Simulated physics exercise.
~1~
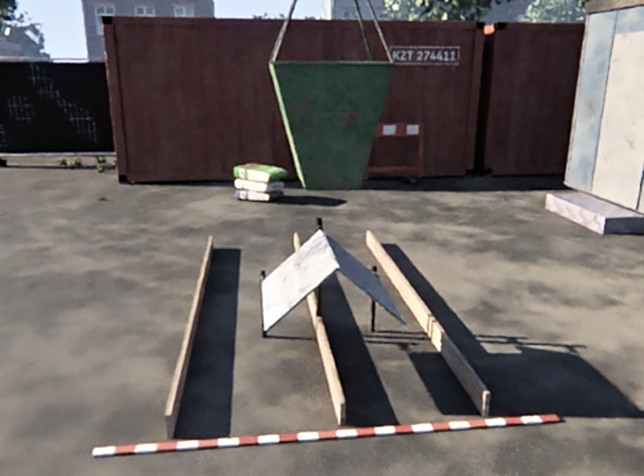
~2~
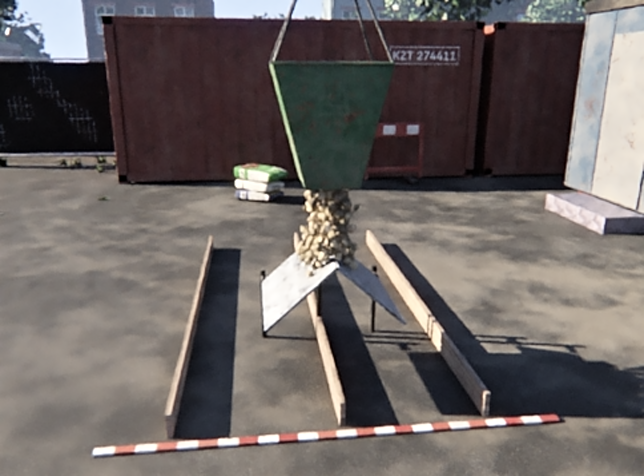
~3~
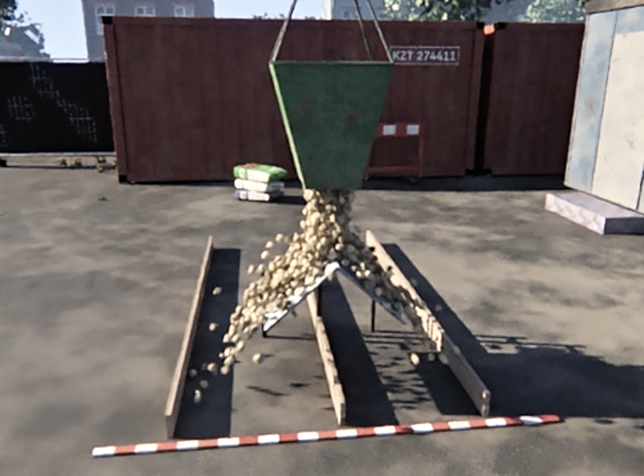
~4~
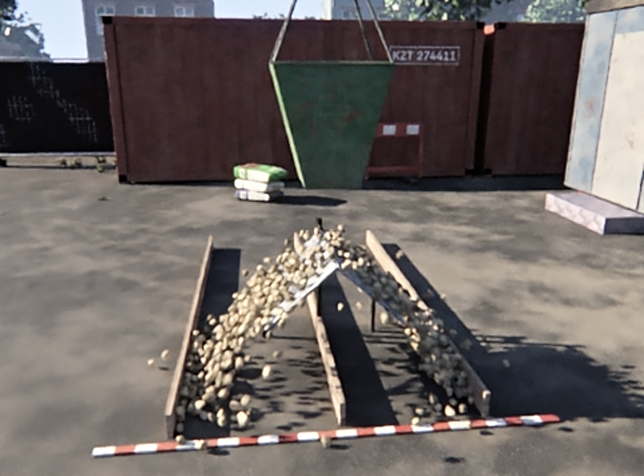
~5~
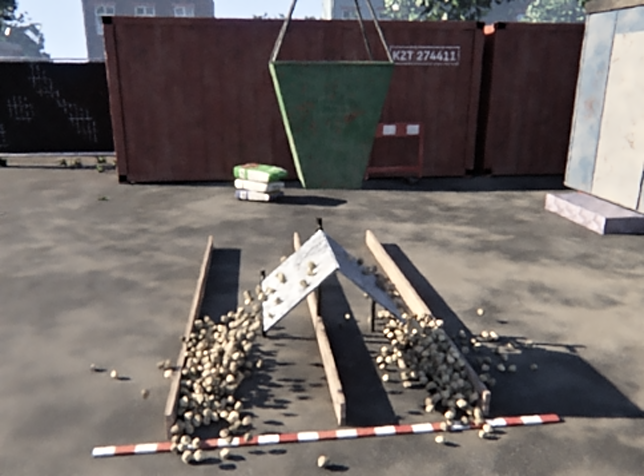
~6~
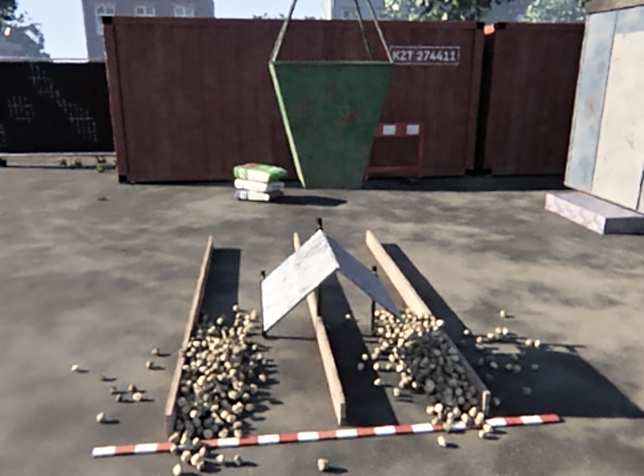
A dark red shipping container stands behind a grey paved yard, seen from slightly above, with a green skip hanging from cables in front of it. Beneath the skip is a pale peaked steel slope among three wooden planks, with a red-and-white staff in front. Tan stones pour from the skip's underside onto the peak, split, and tumble down both slopes. The skip empties, and the last stones slide off the steel. They settle in two similar heaps between the planks, left and right, with a few scattered outside, while the skip hangs still.
